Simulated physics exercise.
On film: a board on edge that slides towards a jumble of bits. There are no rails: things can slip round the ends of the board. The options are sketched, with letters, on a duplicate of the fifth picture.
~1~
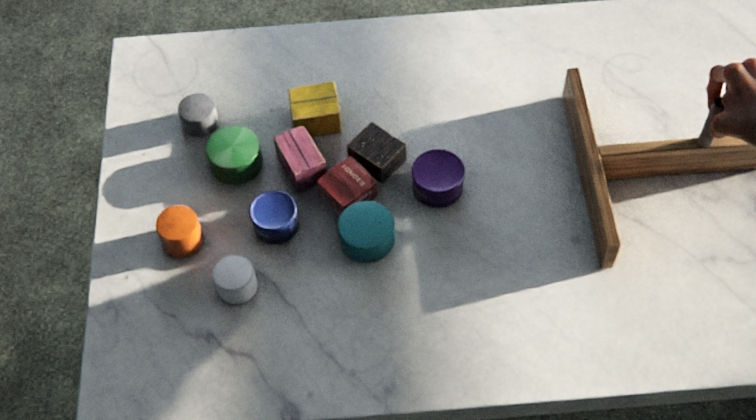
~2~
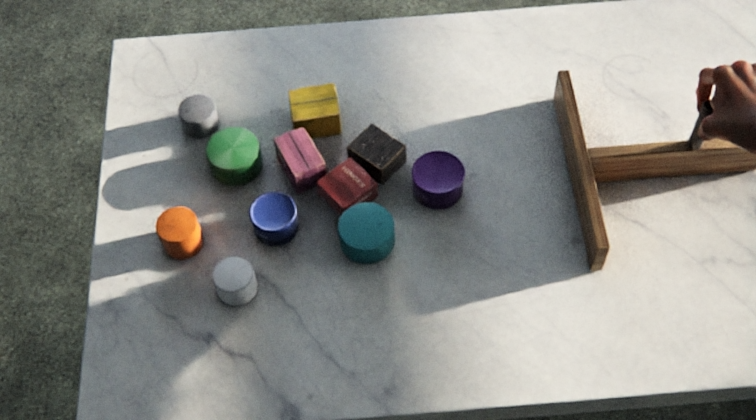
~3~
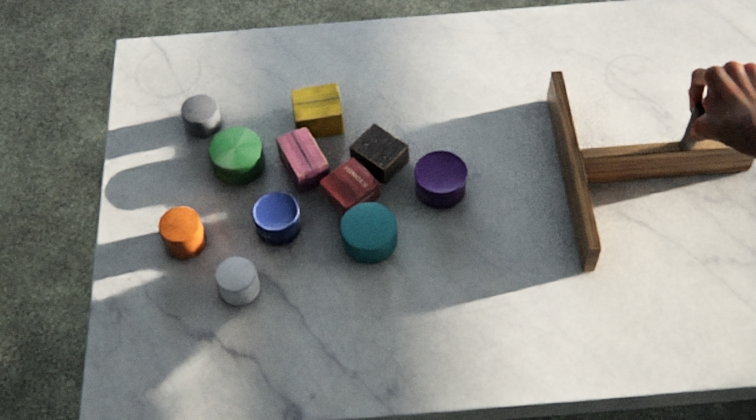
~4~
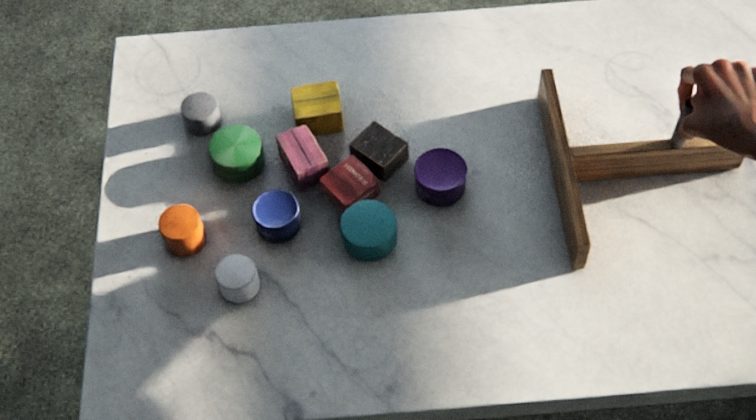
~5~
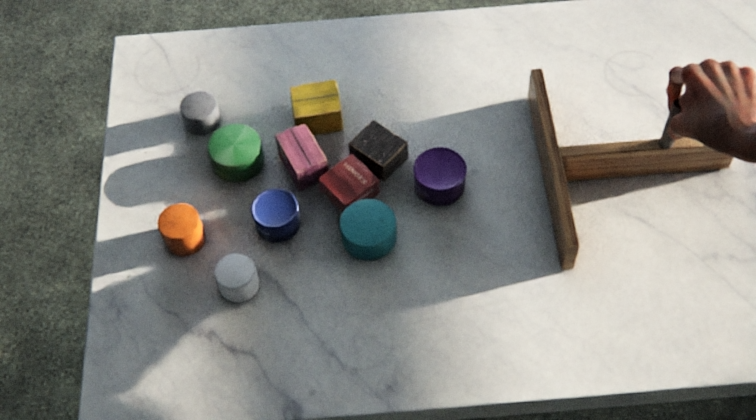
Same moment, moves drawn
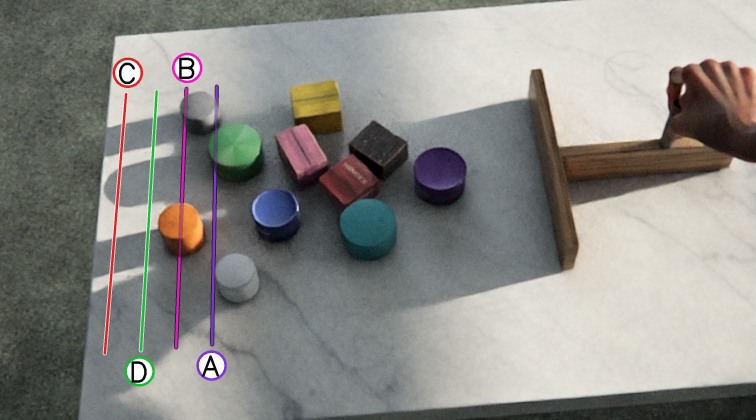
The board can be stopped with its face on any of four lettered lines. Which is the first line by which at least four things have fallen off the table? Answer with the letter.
It can halt at D.
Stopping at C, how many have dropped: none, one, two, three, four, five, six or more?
By then, six or more.
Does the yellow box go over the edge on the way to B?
No.
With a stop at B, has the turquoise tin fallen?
No.
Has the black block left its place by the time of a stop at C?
Yes.
On the marked copy, A at (215, 205); B at (182, 207); C at (116, 213); D at (149, 210).
With D. Early on, board (409, 164); turquoise tin (364, 234); black block (368, 147).
Further on, board (262, 176); orange pot (131, 242); green tin (159, 159).
At the end, board (145, 185); orange pot over the edge; green tin over the edge; six fallen.
As for the rest, A drops none; B drops only two; C drops ten, but is farther than needed.
